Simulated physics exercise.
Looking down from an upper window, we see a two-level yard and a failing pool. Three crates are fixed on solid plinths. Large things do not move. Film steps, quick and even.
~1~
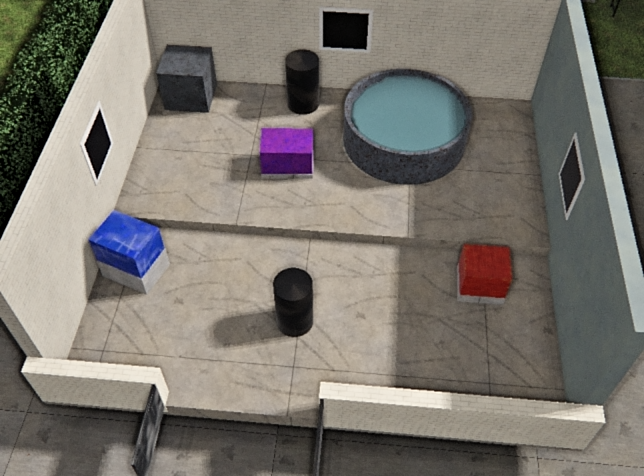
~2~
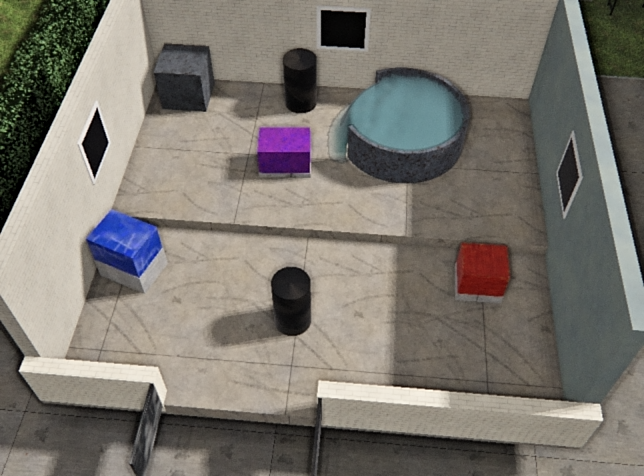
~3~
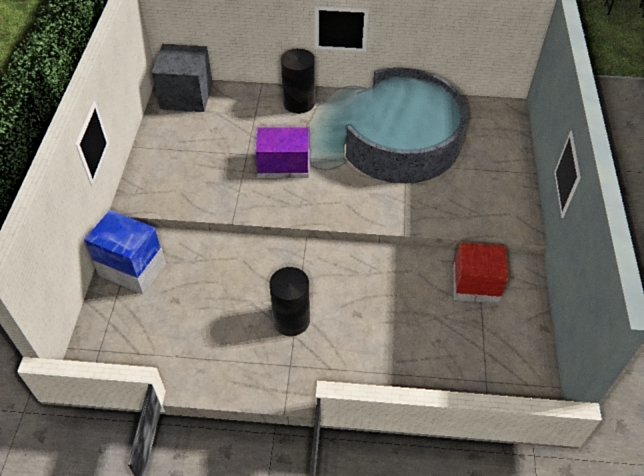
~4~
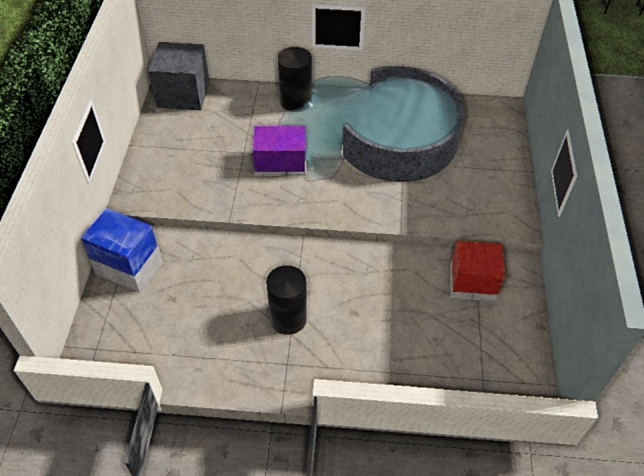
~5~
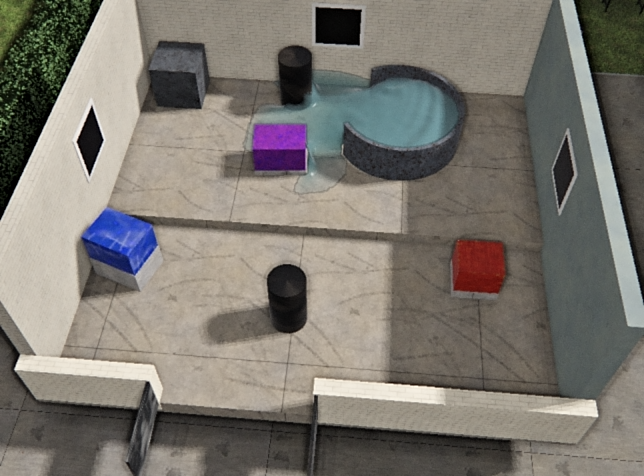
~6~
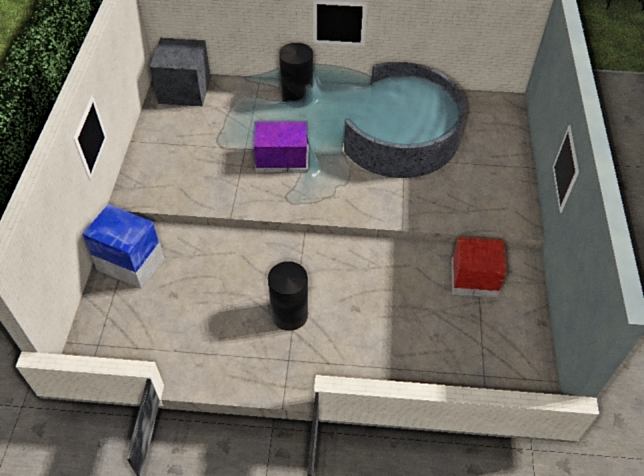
A round pool breaks open on its left side and water spreads around a purple block.
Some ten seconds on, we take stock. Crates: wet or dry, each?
Red crate dry, blue crate dry, purple crate wet.
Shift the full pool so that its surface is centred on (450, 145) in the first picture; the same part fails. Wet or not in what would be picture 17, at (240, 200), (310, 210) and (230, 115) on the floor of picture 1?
The first spot is inundated, the second inundated, and the third inundated.
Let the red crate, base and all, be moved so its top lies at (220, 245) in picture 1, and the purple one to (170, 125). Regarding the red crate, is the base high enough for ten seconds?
Outcome: Red crate is flooded.
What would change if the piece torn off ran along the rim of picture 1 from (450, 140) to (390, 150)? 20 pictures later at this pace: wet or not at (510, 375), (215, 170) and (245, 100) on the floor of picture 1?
Okay, the first is waterlogged, the next is left untouched, and the last is left untouched.
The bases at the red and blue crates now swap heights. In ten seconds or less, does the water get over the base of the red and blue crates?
Red: Untouched; blue: Flooded.
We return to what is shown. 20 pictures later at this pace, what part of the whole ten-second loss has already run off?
Some 0 per cent.
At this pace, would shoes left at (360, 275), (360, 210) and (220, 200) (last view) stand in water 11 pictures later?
Point one sodden, point two sodden, point three left clear.
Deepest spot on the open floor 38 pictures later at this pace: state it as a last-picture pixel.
Somewhere near (108, 253), I think.
A moment on, water covers 25 % of the floor; the red crate not reached, the blue crate not reached, the purple crate water round its plinth.
Next, water covers 30 % of the floor; the red crate not reached, the blue crate not reached, the purple crate water round its plinth.
Then, water covers 40 % of the floor; the red crate water round its plinth, the blue crate water round its plinth, the purple crate water round its plinth.
Later, water covers 80 % of the floor; the red crate water round its plinth, the blue crate water round its plinth, the purple crate water round its plinth.
In the end, water covers 100 % of the floor; the red crate stayed above the water, the blue crate stayed above the water, the purple crate was topped.
